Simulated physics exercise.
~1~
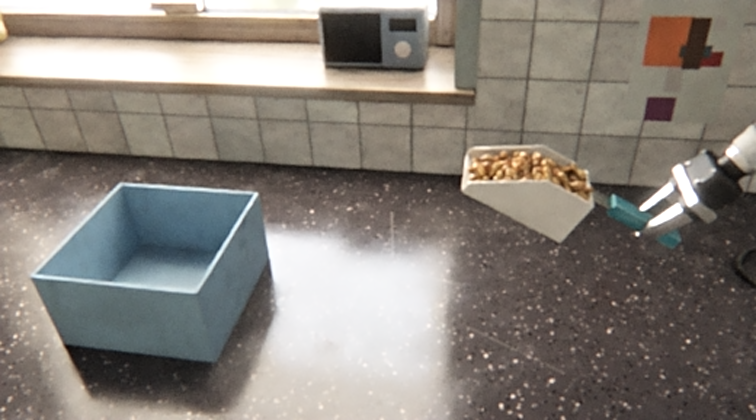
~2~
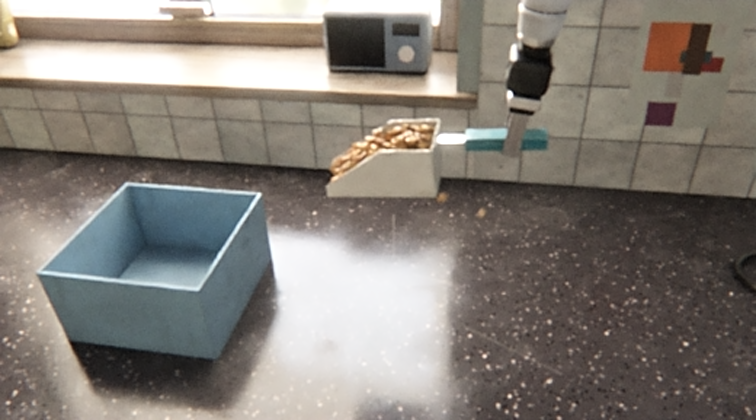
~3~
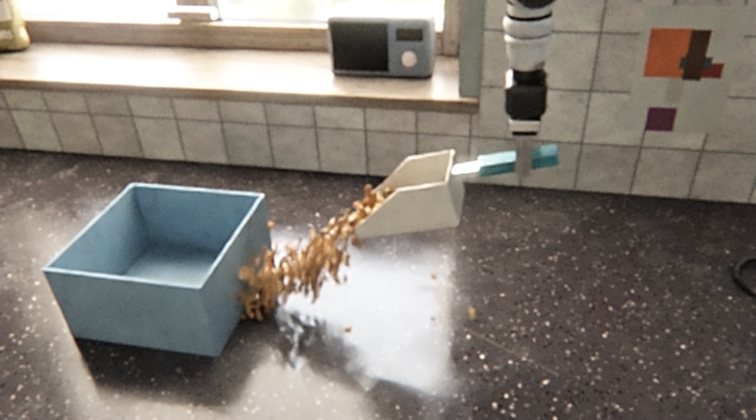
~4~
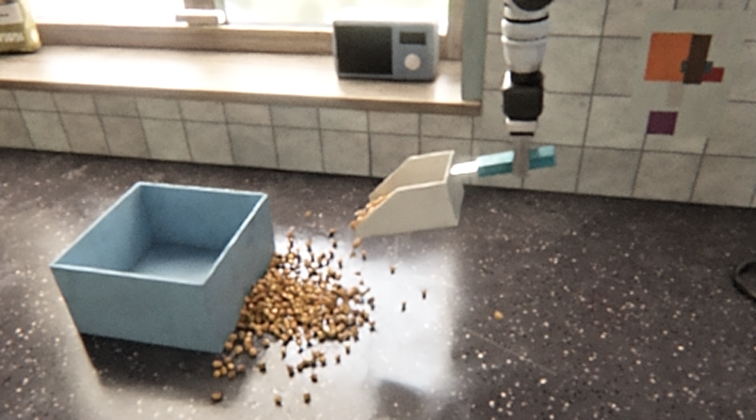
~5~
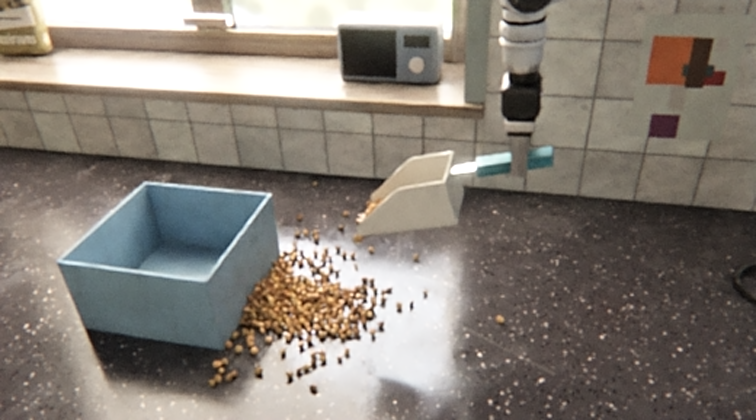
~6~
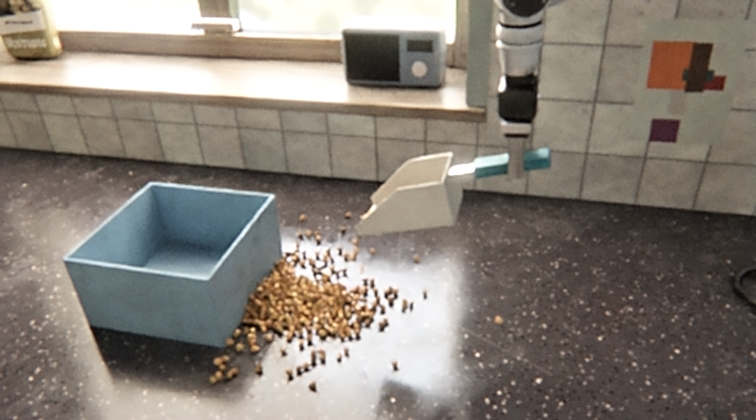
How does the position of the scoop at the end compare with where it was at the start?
The scoop starts on the right side of the counter and ends farther left, closer to the blue bin.
A robot arm moves a scoop left and tips brown beans beside a blue bin.
